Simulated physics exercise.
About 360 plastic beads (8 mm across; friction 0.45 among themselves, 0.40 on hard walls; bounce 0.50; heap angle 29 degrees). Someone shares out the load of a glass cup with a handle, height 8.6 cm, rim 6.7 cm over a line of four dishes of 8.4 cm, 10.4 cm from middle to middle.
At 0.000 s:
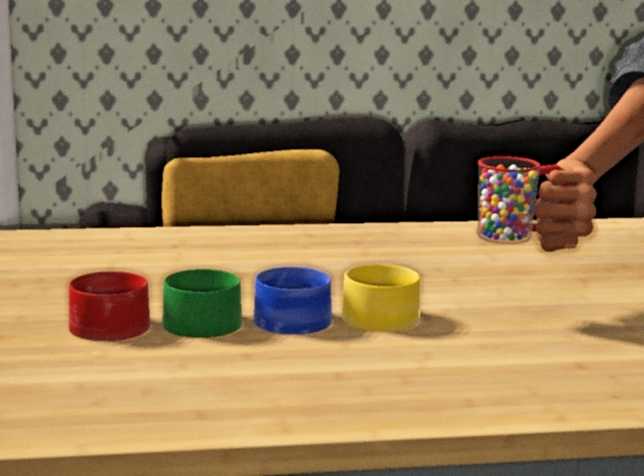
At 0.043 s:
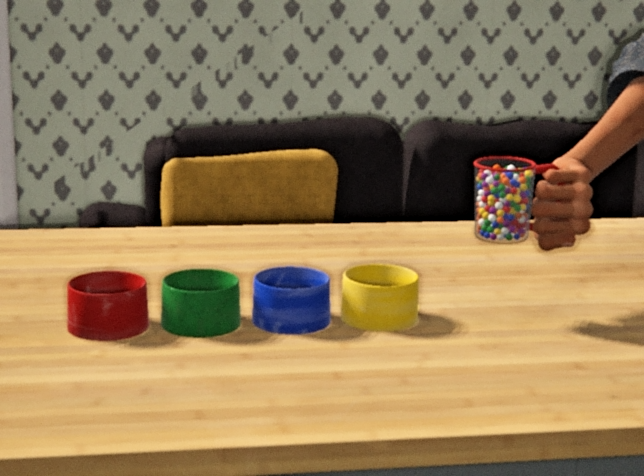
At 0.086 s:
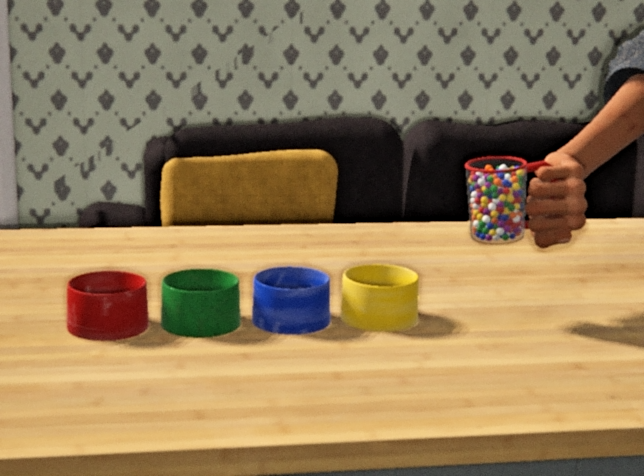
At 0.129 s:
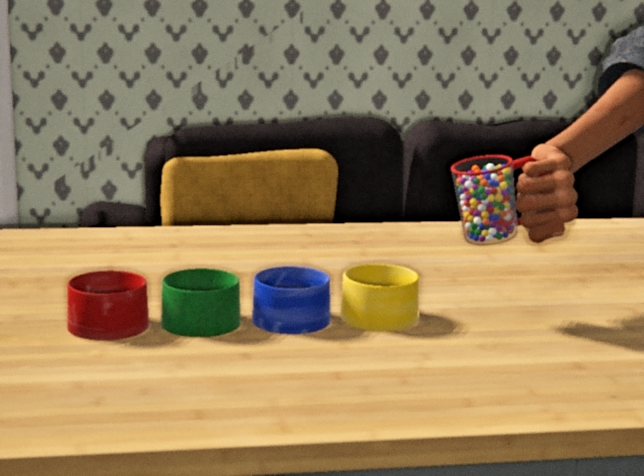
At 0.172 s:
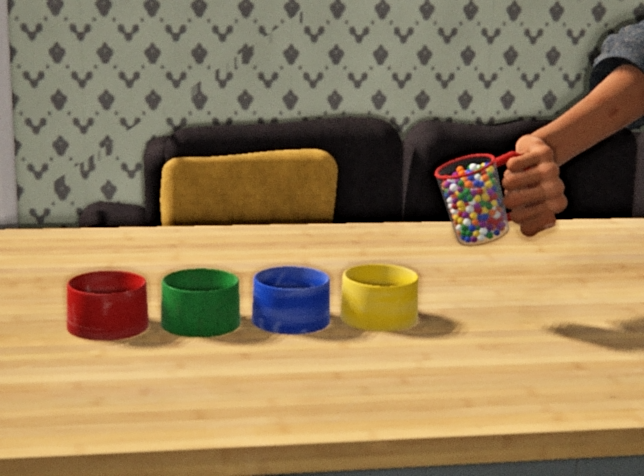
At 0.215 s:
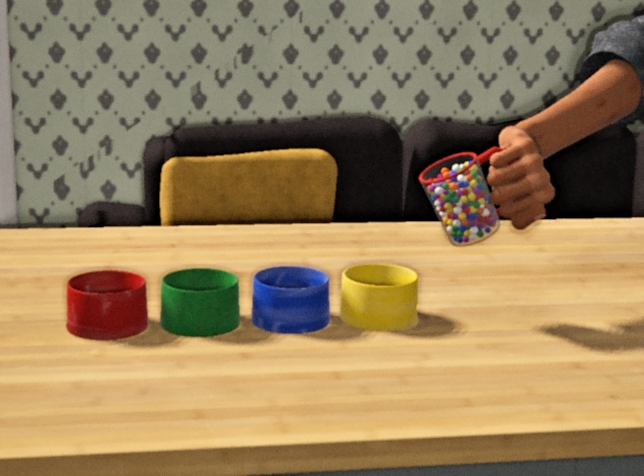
A clear, red-rimmed cup full of multicoloured beads, held upright by its handle in a hand at the right, starts almost still above a wooden table. The hand then moves it a short way left, tilting its rim toward the motionless yellow, blue, green and red dishes, the beads still inside.
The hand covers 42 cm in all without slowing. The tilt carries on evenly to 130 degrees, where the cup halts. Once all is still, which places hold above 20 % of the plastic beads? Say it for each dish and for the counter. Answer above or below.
Red dish: Below; blue dish: Below; green dish: Above; yellow dish: Below; on the counter: Above.
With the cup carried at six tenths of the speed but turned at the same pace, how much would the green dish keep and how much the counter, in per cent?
Then: Green 0, counter 30.
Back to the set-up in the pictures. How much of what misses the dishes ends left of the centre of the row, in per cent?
Roughly 60 per cent.
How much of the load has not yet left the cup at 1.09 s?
Roughly 0 per cent.
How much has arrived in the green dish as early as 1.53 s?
Near 60 per cent so far.
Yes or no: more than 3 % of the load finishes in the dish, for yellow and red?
Yellow no, red no.
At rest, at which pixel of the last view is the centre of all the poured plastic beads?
At about (204, 314).
After 0.74 s, tilt 112 degrees; cup holds 80 %, blue 15 %.
Then, at 1.09 s, tilt 130 degrees; cup holds 0 %, blue 15 %, green 60 %.
After 1.53 s, tilt 130 degrees; cup holds 0 %, blue 15 %, green 60 %.
At rest (1.9 s), red 0 %, blue 15 %, green 60 %, yellow 0 %, counter 25 %.
